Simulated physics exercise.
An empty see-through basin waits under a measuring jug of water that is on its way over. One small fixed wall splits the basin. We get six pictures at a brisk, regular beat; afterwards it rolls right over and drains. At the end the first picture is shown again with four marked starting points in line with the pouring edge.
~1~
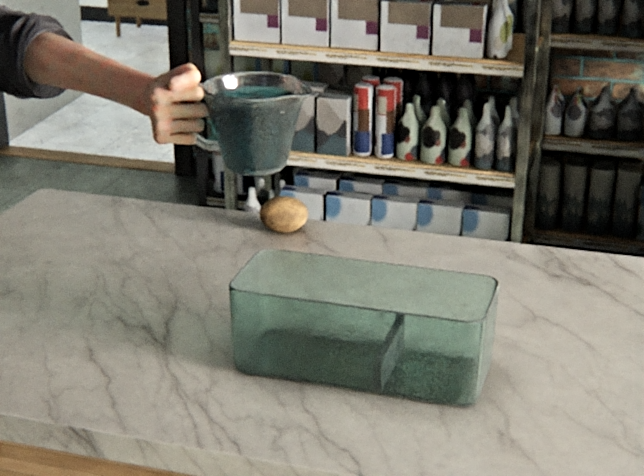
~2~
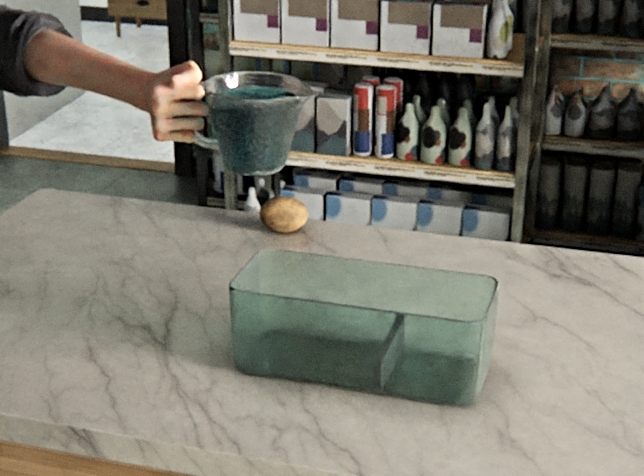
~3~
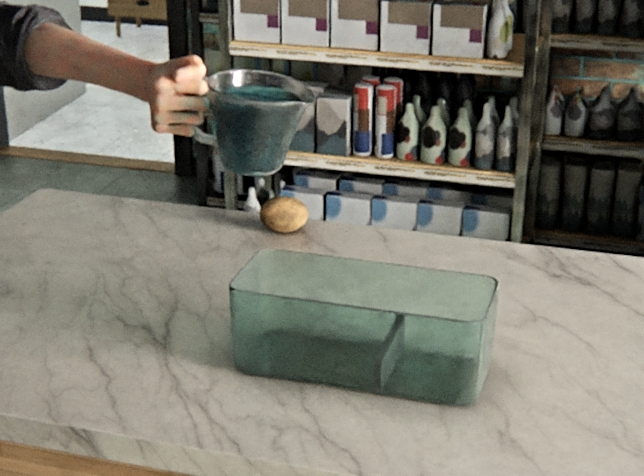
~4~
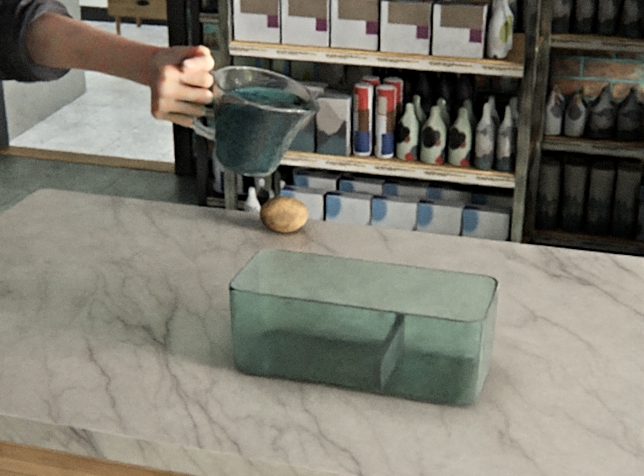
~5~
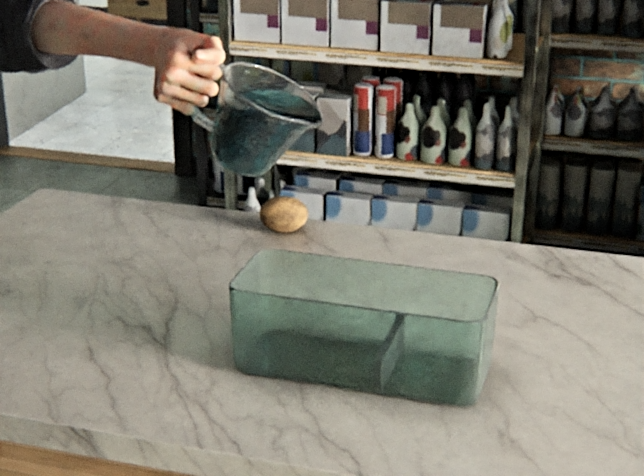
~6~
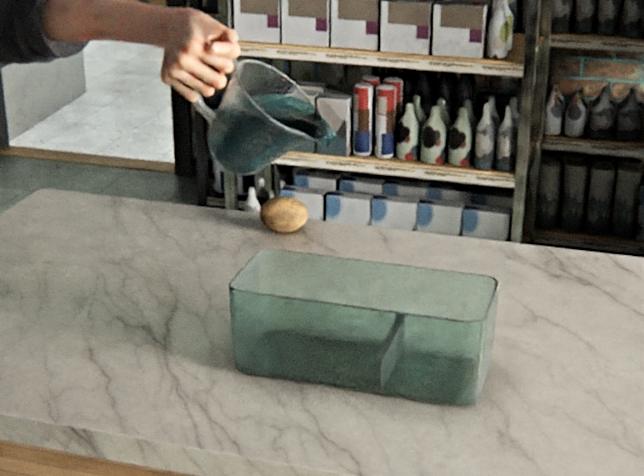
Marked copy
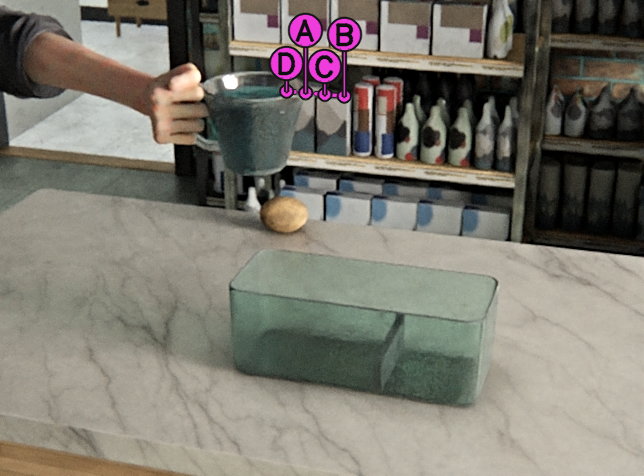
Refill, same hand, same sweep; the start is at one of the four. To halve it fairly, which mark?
Choose B.
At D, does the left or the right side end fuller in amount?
The left one.
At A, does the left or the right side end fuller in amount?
The left side.
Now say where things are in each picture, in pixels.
Upright, lip at (310, 93); basin from (235, 367) to (479, 404); top of the wall at (390, 337); nothing has left yet, in the first frame.
Upright, lip at (311, 95); nothing has left yet, in the second frame.
Tipped about 7°, lip at (314, 100); nothing has left yet, in the third frame.
Tipped about 15°, lip at (318, 110); nothing has left yet, in the fourth frame.
Tipped about 26°, lip at (321, 123); nothing has left yet, in the fifth frame.
Tipped about 39°, lip at (321, 138); water is over the lip, down to (327, 142), in the sixth frame.
In magenta, A at (305, 92); B at (344, 96); C at (324, 94); D at (286, 91).
With A, about 84 % ends left of the wall and 8 % right of it; 8 % is lost outside.
With B, about 42 % ends left of the wall and 55 % right of it; 3 % is lost outside.
With C, about 73 % ends left of the wall and 22 % right of it; 4 % is lost outside.
With D, about 89 % ends left of the wall and 8 % right of it; 3 % is lost outside.
